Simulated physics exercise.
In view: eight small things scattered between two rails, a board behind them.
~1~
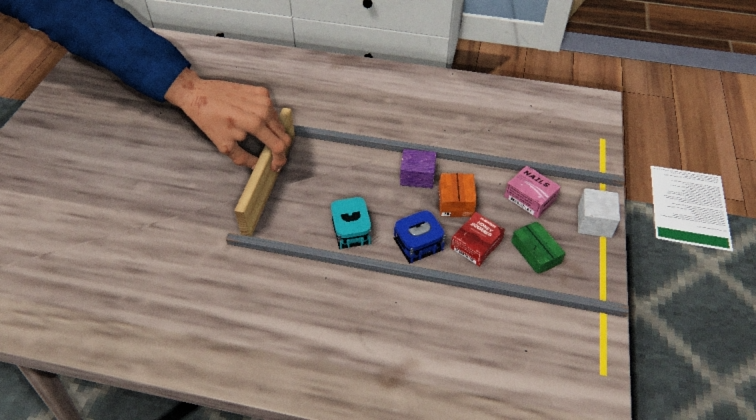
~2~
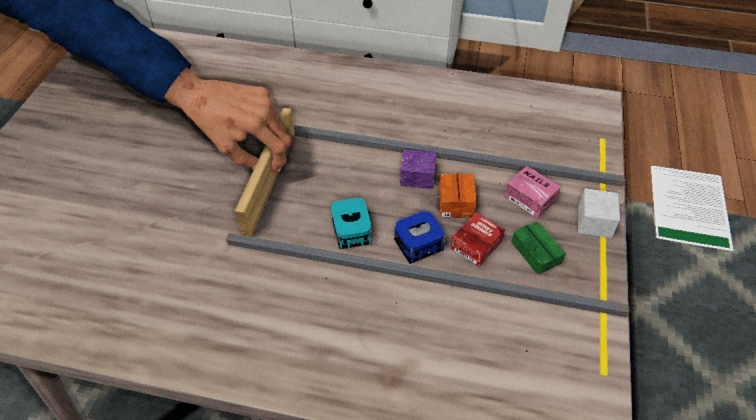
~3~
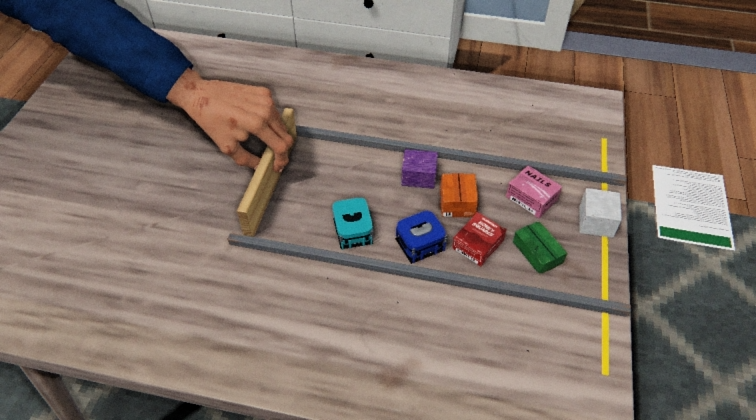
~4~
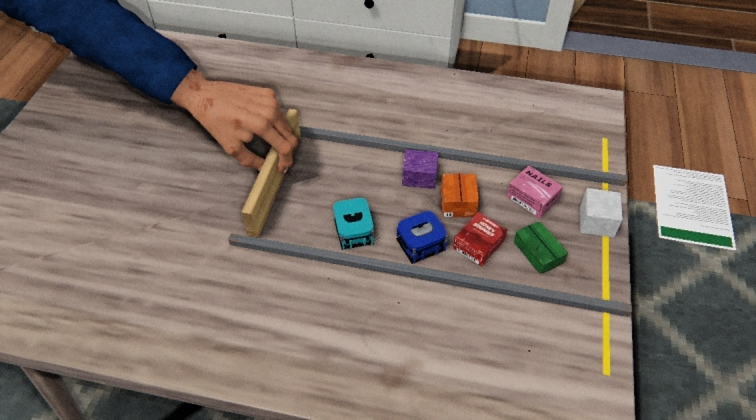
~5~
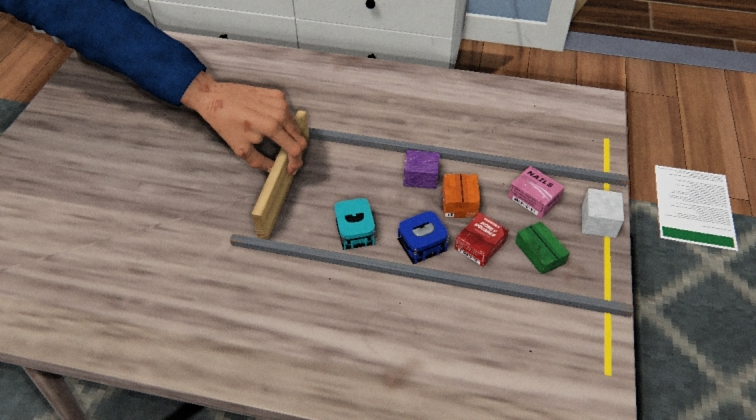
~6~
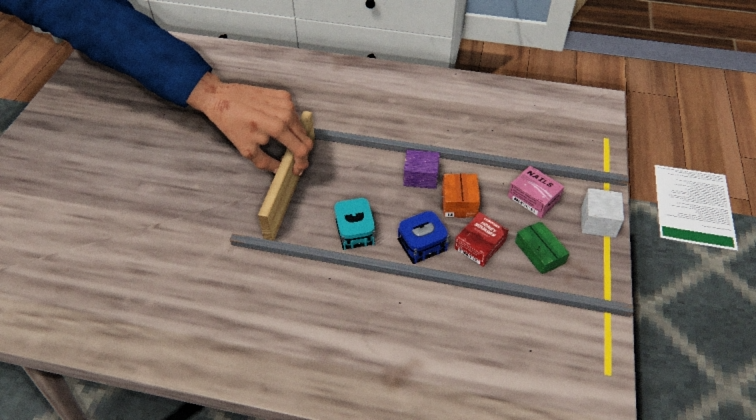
In the video, a hand holds a wooden board upright at the left of a table, behind eight small colourful boxes and blocks scattered between two grey rails, then slides it slightly right while the objects stay practically still.
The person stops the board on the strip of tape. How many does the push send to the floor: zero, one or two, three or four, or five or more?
Here the number that fall off is five or more.
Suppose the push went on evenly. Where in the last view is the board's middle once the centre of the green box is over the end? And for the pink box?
Near (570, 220) and (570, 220).
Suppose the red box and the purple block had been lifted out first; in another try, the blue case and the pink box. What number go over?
The counts: 3 and 3.
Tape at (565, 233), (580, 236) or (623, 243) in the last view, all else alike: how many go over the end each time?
Try by try, 1, 5 and 8.
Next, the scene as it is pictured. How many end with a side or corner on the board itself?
3 of them.
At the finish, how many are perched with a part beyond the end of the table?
That would be 3.
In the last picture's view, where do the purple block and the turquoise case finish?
About (627, 202), and the other about (628, 275).
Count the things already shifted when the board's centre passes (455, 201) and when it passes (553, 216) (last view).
6 and 8.
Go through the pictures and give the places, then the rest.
In the first frame, white block (598, 213); green box (538, 247); pink box (532, 192); board (268, 170); tape (603, 240).
In the second frame, green box (538, 248); board (268, 170).
In the third frame, pink box (534, 192); orange box (459, 195).
In the fourth frame, white block (601, 213); purple block (420, 169).
In the fifth frame, green box (542, 248); turquoise case (355, 224).
In the sixth frame, white block (602, 213); green box (542, 248); pink box (536, 192); board (289, 174); tape (607, 240).
Soon after, none off yet; white block at rest near (602, 213); green box at rest near (542, 248); pink box at rest near (536, 192).
After that, none off yet; white block displaced a little near (614, 203); green box displaced about its own width near (604, 232); pink box displaced about its own width near (570, 195).
In the end, the number that fall off is five or more; gone, blue case, red box, pink box, green box and white block.
